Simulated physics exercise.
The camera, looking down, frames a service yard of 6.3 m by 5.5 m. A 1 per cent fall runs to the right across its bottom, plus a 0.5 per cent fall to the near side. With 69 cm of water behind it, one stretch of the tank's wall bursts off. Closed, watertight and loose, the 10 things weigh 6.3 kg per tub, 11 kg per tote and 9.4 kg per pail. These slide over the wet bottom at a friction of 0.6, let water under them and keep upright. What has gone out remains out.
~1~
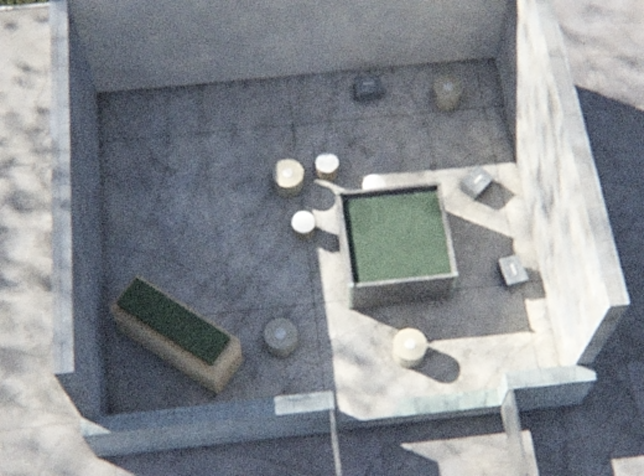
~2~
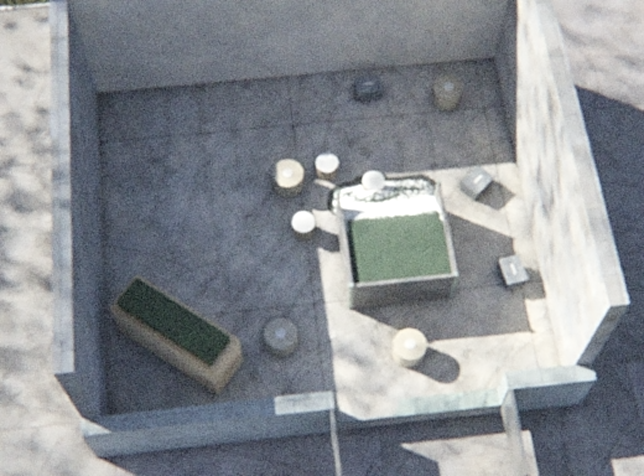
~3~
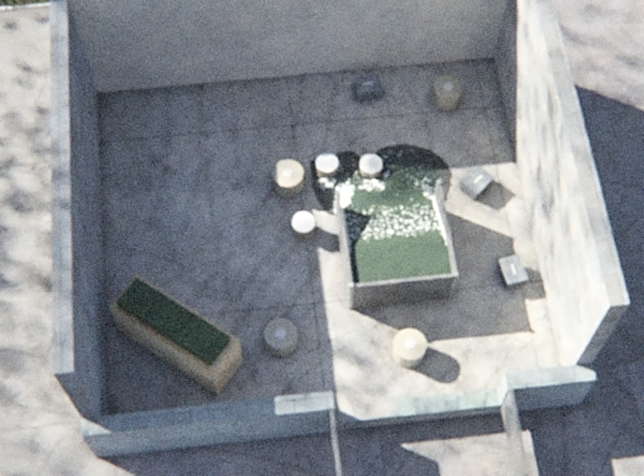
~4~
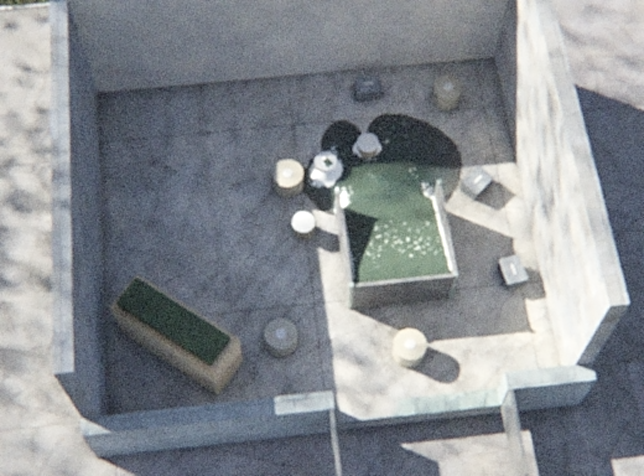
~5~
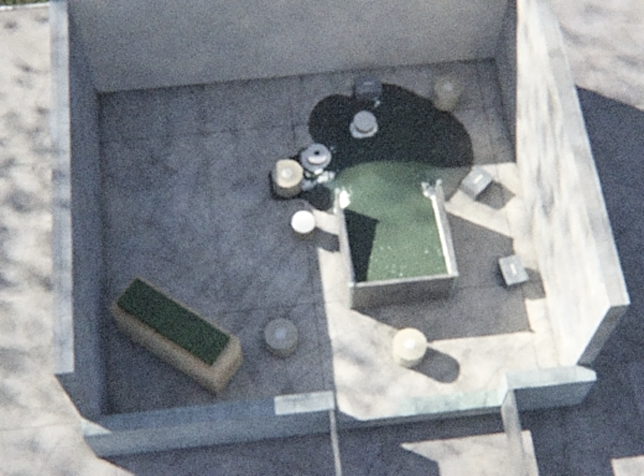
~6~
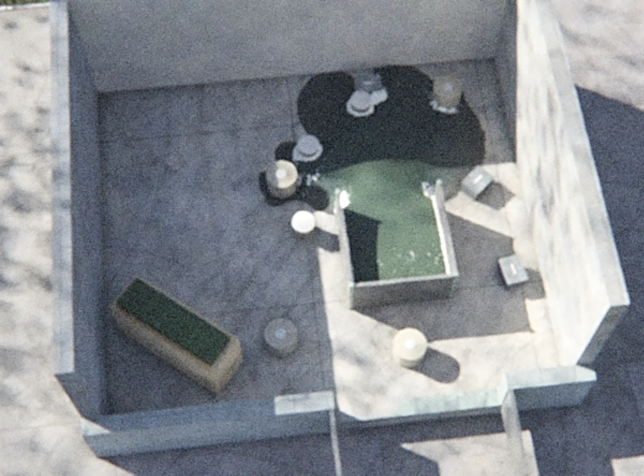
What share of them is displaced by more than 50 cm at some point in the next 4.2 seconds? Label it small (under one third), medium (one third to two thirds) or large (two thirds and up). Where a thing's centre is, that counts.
Medium.
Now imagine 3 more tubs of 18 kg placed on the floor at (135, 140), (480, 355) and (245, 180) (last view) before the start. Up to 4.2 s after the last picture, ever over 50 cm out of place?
Each in turn ends up within the limit, within the limit, within the limit.
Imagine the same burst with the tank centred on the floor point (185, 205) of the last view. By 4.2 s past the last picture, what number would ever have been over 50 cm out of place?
The count would be 3.
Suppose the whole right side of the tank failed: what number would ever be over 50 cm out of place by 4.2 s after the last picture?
Then it comes to 6 of them.
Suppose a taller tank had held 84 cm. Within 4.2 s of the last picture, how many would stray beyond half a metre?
Result: 6.
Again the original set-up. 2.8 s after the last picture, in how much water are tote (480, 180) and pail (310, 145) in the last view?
About 5 and 5 cm.
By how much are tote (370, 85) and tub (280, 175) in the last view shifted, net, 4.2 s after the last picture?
Distances: 100 cm; 30 cm.
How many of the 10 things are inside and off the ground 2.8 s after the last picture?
2.
Then, 0.4 s after the last picture 2 of 10 are over 50 cm from their spots; 0 afloat.
Then, 1.5 s after the last picture 3 of 10 are over 50 cm from their spots; 2 afloat.
Then, 2.8 s after the last picture 5 of 10 are over 50 cm from their spots; 2 afloat.
Then, 4.2 s after the last picture 6 of 10 are over 50 cm from their spots, and 6 have been at some point; 1 afloat.
